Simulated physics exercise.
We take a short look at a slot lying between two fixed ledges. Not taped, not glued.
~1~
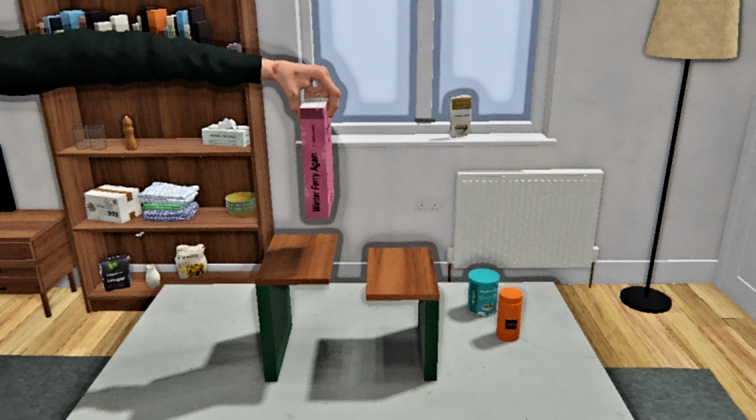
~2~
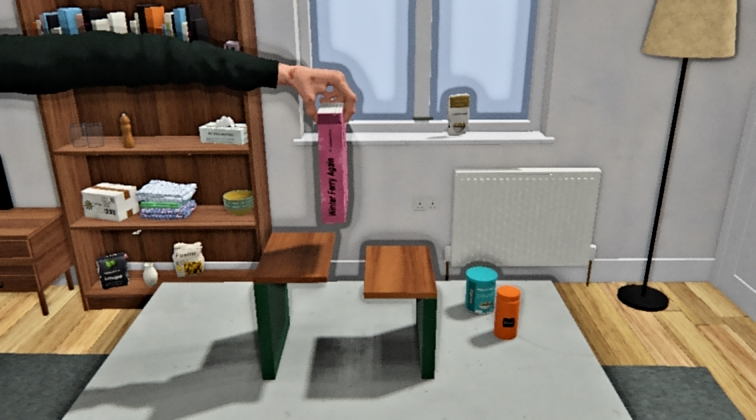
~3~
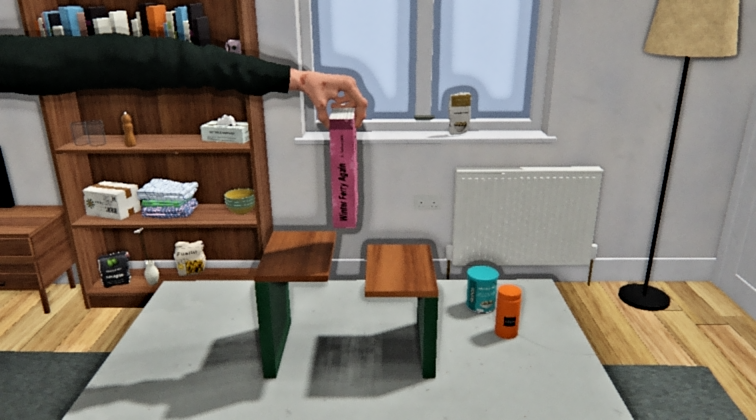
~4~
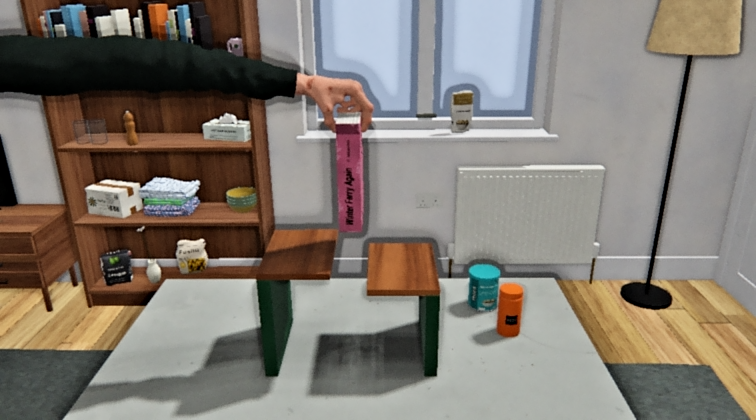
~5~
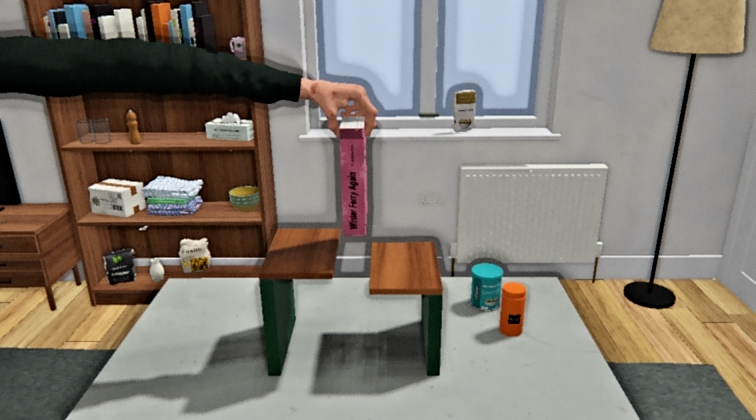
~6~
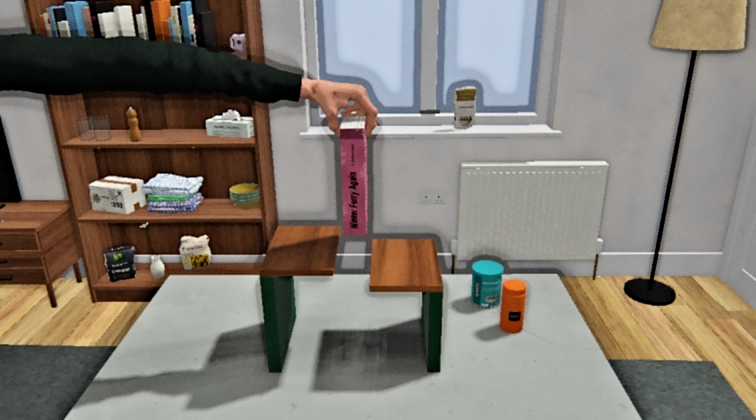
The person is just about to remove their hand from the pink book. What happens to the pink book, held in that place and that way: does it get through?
Looks like it slips right through to the table.
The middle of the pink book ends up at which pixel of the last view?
In the last picture, near pixel (358, 302).
Then, 0.20 s after the last picture, pink book slid a little near (356, 194).
Then, 0.30 s after the last picture, pink book slid about its own width near (357, 252).
Then, 0.40 s after the last picture, pink book slid well along near (358, 297).
At rest, moved from the start, pink book; the other 2 in place. Seen from the same camera at the end, pink book near (358, 302). The book reaches the table.
